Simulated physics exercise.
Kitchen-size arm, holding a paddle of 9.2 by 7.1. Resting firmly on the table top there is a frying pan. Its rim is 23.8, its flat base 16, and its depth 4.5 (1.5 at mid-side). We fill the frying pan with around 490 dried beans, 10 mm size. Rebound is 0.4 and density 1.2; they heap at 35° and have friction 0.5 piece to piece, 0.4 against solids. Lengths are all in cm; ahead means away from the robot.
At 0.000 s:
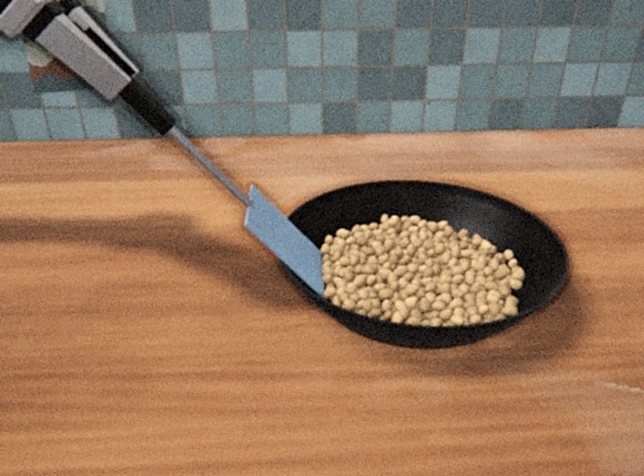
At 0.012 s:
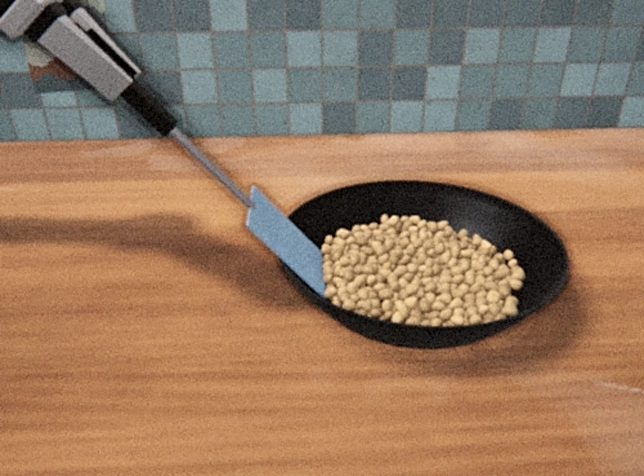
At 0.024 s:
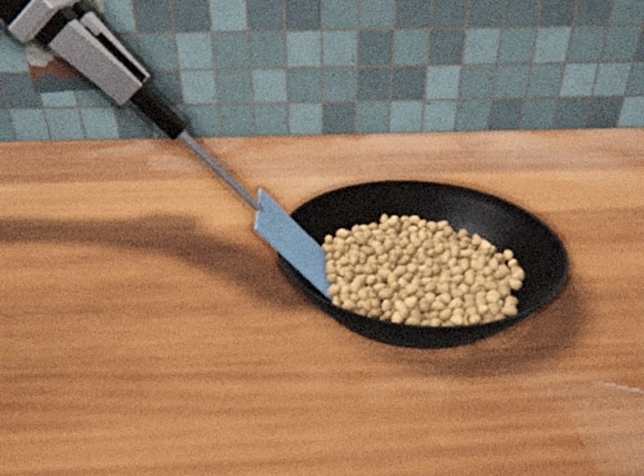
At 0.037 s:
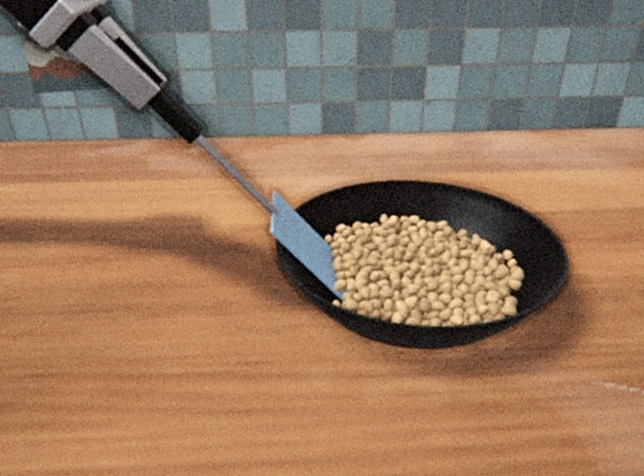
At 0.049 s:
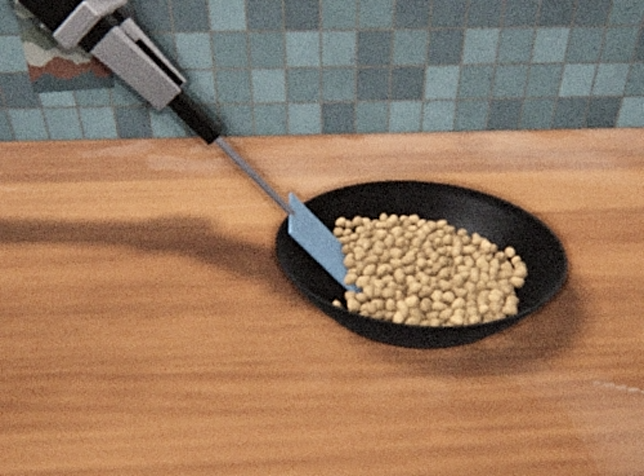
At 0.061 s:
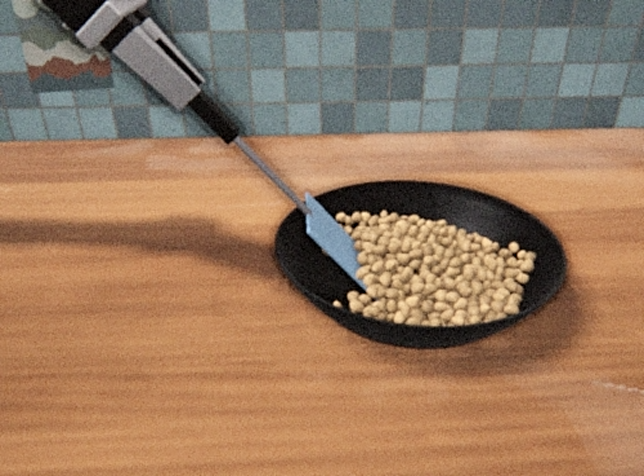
Robot arm sliding a blue paddle slowly rightward into a black frying pan, nudging the heap of pale dried beans right.
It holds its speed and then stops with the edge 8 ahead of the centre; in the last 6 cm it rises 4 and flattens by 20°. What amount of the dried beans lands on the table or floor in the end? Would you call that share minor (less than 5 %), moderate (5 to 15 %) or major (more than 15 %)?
I would call it major.
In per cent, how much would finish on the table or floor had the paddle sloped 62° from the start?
It would then be close to 20 %.
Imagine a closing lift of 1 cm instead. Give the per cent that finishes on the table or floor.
Some 20 in a hundred.
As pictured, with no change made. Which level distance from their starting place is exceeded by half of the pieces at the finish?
Distance: Around 3 cm.
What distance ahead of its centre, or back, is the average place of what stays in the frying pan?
Some 3.0 cm ahead of the centre.
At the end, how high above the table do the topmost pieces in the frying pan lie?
Top of the heap: Roughly 4.5 cm above the table top.
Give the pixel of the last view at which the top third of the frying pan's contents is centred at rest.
(491, 252).
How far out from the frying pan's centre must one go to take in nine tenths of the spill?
50 cm.
By 0.09 s, sloping 50°, highest piece 7 above the table; 490 in the frying pan.
By 0.12 s, sloping 44°, highest piece 8 above the table; 490 in the frying pan.
By 0.34 s, sloping 30°, highest piece 13 above the table; 372 in the frying pan, 74 on the table or floor, 44 on the blade or in flight.
By 1.39 s, sloping 30°, highest piece 4 above the table; 372 in the frying pan, 118 on the table or floor.
Final count, 372 in the frying pan, 118 on the table or floor. That is 24 % on the table or floor.
